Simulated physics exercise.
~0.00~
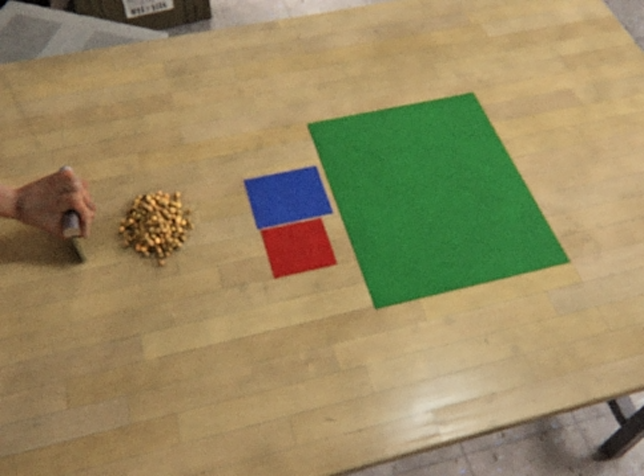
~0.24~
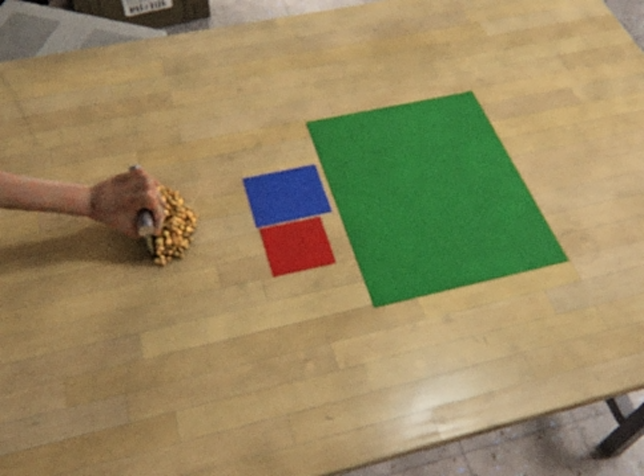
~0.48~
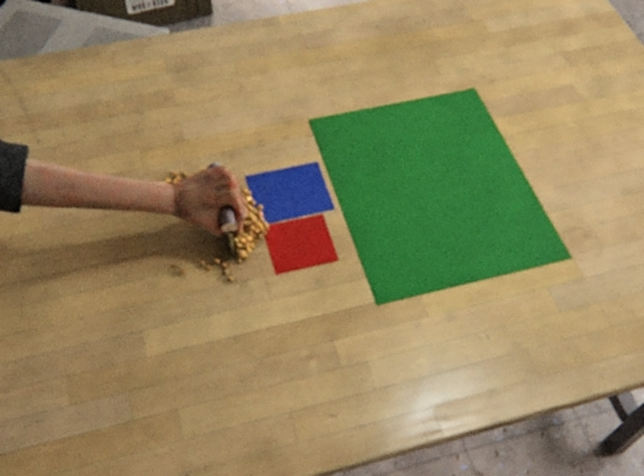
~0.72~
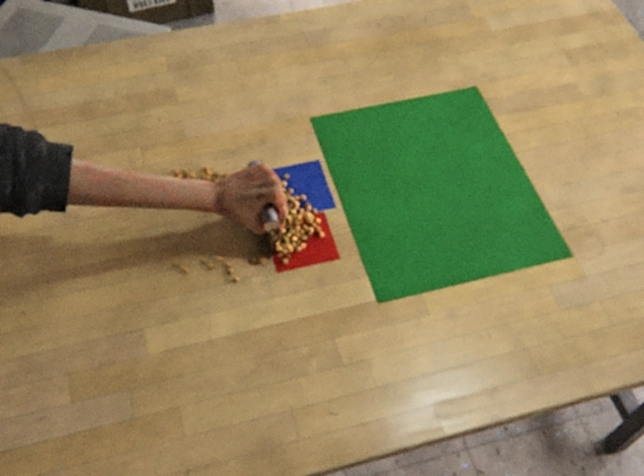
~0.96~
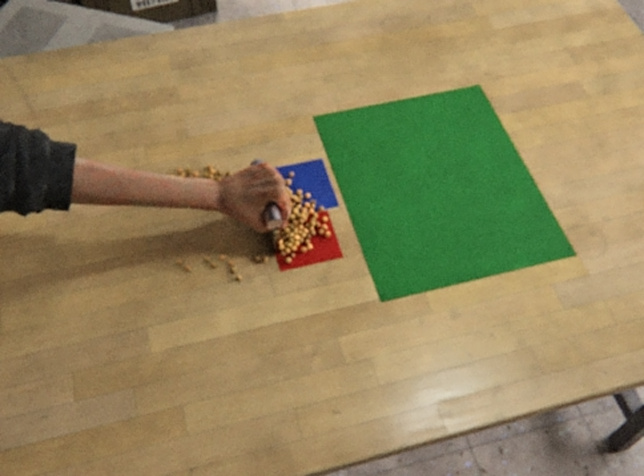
On a pale wooden table, a hand holds a small scraper to the left of a loose pile of dried chickpeas, with blue, red and green mats lying to the right. The hand pushes the scraper rightwards into the pile and keeps going, sweeping it towards the two smaller mats. Some chickpeas slip past the blade and trail behind on the bare wood. The rest slide onto the red and blue mats, where the scraper stops. The chickpeas rest spread across both, with stragglers left behind and the large green mat still empty.
